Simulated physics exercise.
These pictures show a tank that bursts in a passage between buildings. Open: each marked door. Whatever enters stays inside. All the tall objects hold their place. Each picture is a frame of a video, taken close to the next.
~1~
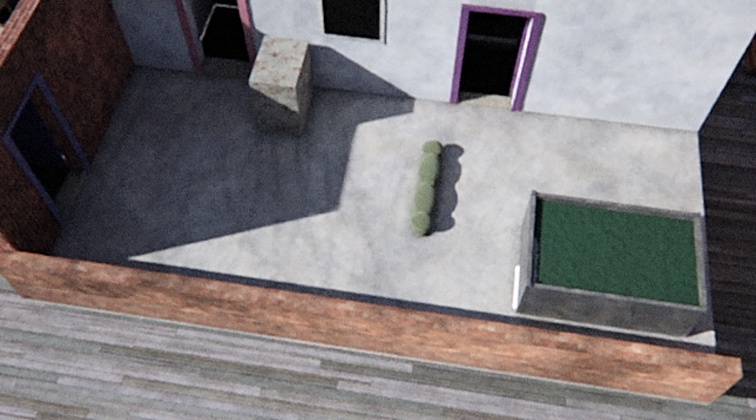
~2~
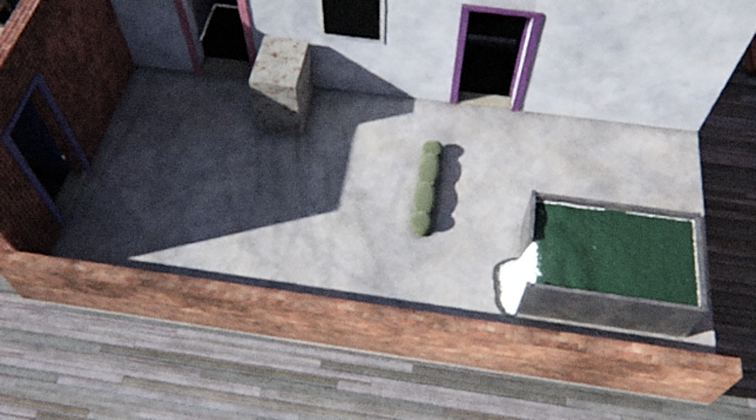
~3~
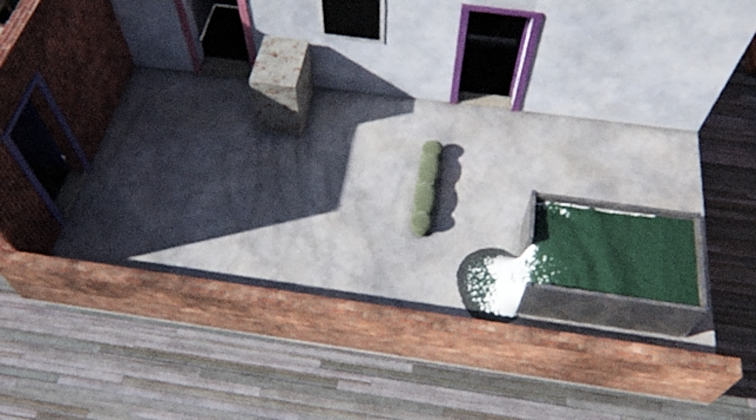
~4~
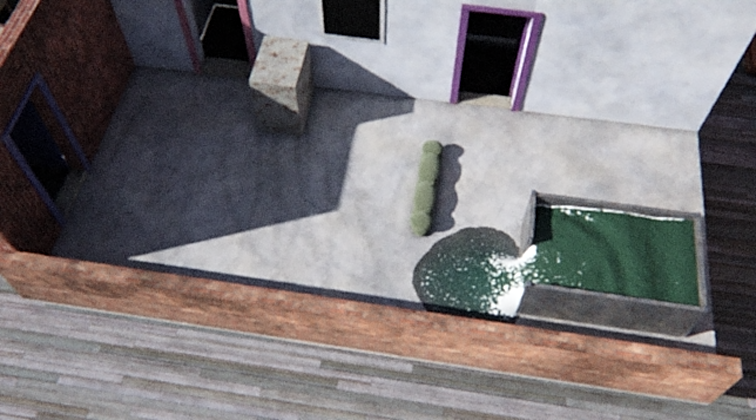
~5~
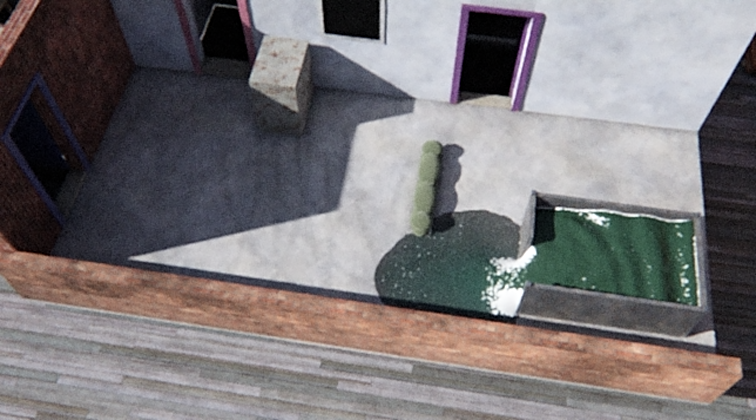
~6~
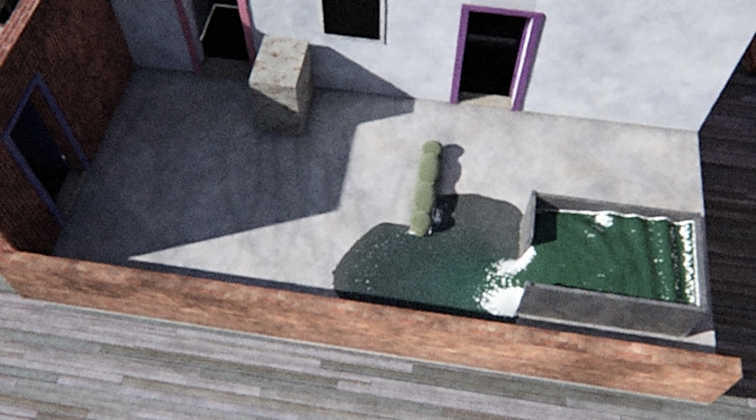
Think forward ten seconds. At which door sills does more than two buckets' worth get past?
In order: The pink door is going to stay within two buckets; the blue door is going to be swamped; the purple door is going to be swamped.
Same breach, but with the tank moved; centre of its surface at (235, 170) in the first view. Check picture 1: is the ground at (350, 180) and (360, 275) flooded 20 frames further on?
Bone-dry, soaked.
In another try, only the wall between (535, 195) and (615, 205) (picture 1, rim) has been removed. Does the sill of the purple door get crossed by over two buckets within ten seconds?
In short: The purple one lets more in.
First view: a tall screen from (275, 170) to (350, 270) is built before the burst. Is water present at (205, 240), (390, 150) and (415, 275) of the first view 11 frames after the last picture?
Submerged, untouched, submerged.
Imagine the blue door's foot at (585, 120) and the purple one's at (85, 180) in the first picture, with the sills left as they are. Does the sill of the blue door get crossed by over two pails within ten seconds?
Looking at it, the blue one doesn't reach that level.
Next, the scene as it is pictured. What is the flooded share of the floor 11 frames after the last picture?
Around 45 percent.
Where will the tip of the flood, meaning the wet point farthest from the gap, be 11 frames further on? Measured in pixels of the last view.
Near (41, 278).
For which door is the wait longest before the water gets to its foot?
That would be the pink one.
A moment on, water covers 25 % of the floor; the pink door not reached, the blue door not reached, the purple door not reached.
Next, water covers 45 % of the floor; the pink door not reached, the blue door not reached, the purple door under two buckets in.
Then, water covers 60 % of the floor; the pink door not reached, the blue door over two buckets in, the purple door over two buckets in.
Later, water covers 65 % of the floor; the pink door wet at the sill, nothing in, the blue door far over two buckets in, the purple door over two buckets in.
In the end, water covers 75 % of the floor; the pink door wet at the sill, nothing in, the blue door far over two buckets in, the purple door over two buckets in.
